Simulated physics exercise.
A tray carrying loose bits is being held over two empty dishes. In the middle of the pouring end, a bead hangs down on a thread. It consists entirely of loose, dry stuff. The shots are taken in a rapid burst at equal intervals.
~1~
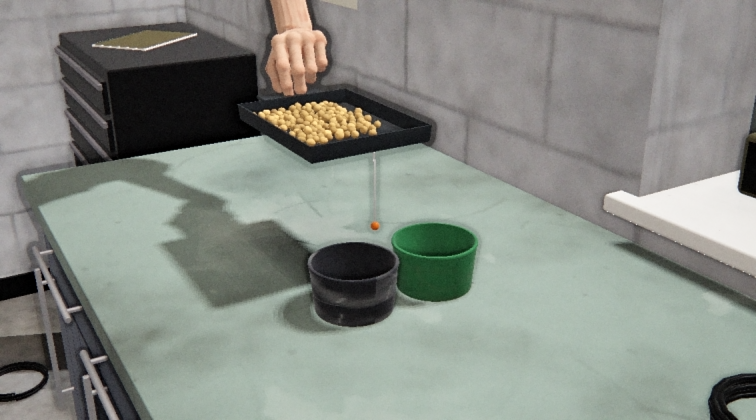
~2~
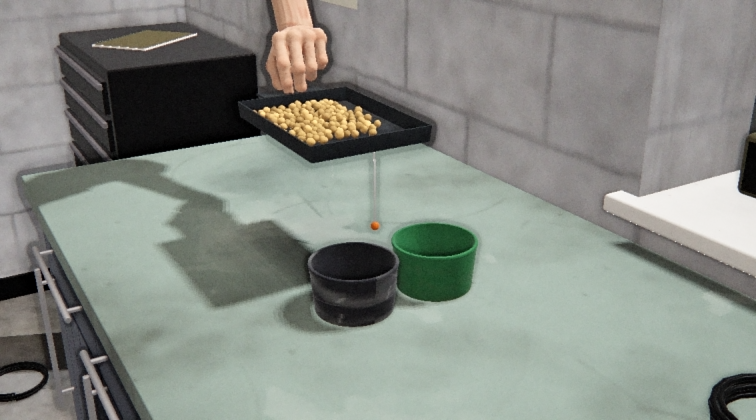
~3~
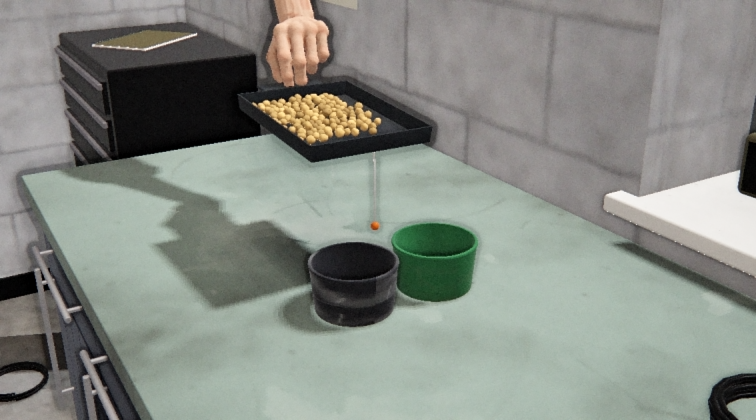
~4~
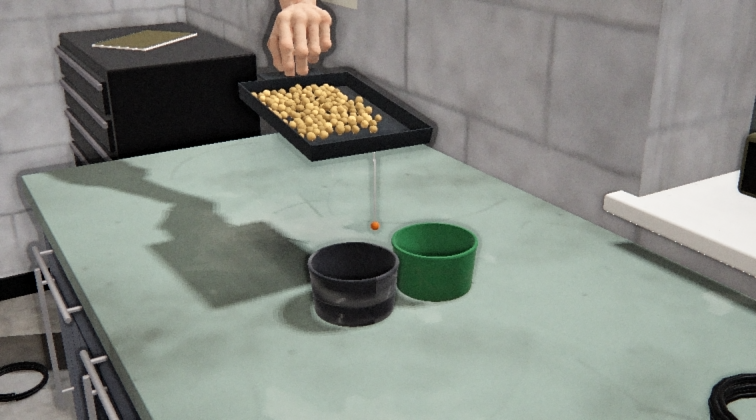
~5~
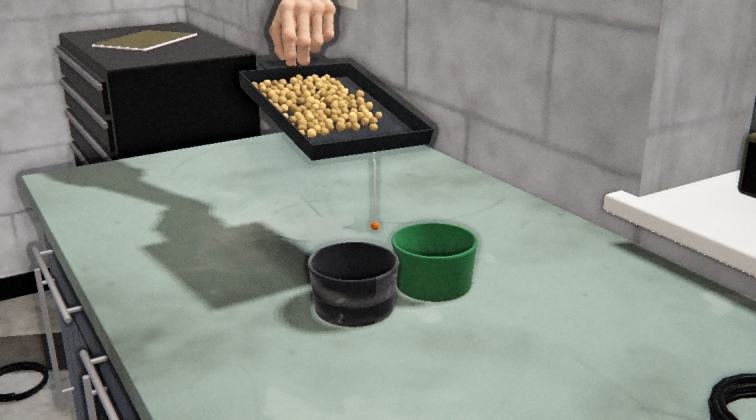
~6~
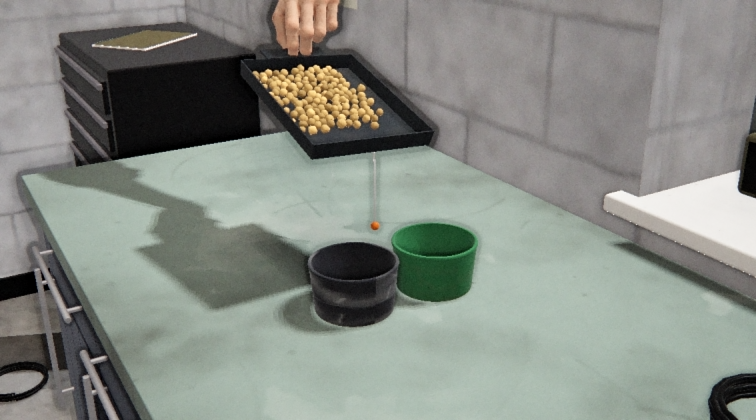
To begin with, a hand holds a dark tray of dried chickpeas nearly level above a black dish and a green dish, an orange bead hanging from its front edge. The hand then gradually raises the back of the tray, tilting it toward its right front corner, while the dishes stay still.
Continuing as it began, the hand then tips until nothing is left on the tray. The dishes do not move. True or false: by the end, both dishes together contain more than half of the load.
True.
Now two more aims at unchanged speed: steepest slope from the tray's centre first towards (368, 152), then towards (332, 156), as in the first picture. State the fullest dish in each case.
Leftward dish for the first, Leftward dish for the second.
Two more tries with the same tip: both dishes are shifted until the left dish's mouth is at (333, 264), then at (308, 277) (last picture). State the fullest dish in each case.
Well, the first go goes to the rightmost dish, and the second to the rightmost dish.
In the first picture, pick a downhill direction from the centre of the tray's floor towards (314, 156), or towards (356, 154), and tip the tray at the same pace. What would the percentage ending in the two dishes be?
Respectively 40 % and 80 %.
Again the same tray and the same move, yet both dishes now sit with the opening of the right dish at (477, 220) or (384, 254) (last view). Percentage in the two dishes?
60 per cent the first time, 40 per cent the second time.
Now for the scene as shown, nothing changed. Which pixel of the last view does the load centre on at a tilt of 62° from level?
Load centre: Approx. (377, 114).
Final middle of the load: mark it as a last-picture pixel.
Centre at rest: Close to (433, 280).
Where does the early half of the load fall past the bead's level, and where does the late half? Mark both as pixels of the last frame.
It passes near (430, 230) first and then near (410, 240).
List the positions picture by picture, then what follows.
The first frame shows corners of the pouring end near (311, 146) and (429, 125), level; middle of the load near (315, 122), dried chickpeas; left dish near (376, 297); right dish near (458, 273); bead on its thread near (375, 226).
The second frame shows corners of the pouring end near (311, 146) and (430, 125), level; middle of the load near (315, 121).
The third frame shows corners of the pouring end near (312, 145) and (430, 126), tipped barely, lowest at the right corner; middle of the load near (315, 116).
The fourth frame shows corners of the pouring end near (313, 145) and (431, 127), tipped a little, lowest at the right corner; middle of the load near (316, 110).
The fifth frame shows corners of the pouring end near (313, 144) and (432, 129), tipped a little, lowest at the right corner; middle of the load near (316, 103).
The sixth frame shows corners of the pouring end near (314, 144) and (432, 130), tipped clearly, lowest at the right corner; middle of the load near (317, 97); left dish near (376, 297); right dish near (458, 273).
Shortly afterwards, tray tipped steeply; all but a few on the tray; only a few in the air.
Next, tray tipped past a quarter turn; the bulk on the tray; a little in the right dish; only a few outside both; a little in the air.
Some moments later, tray tipped past a quarter turn; a little in the left dish; near two thirds in the right dish; a little outside both.
In the end, tray tipped past a quarter turn; a little in the left dish; near two thirds in the right dish; a little outside both.
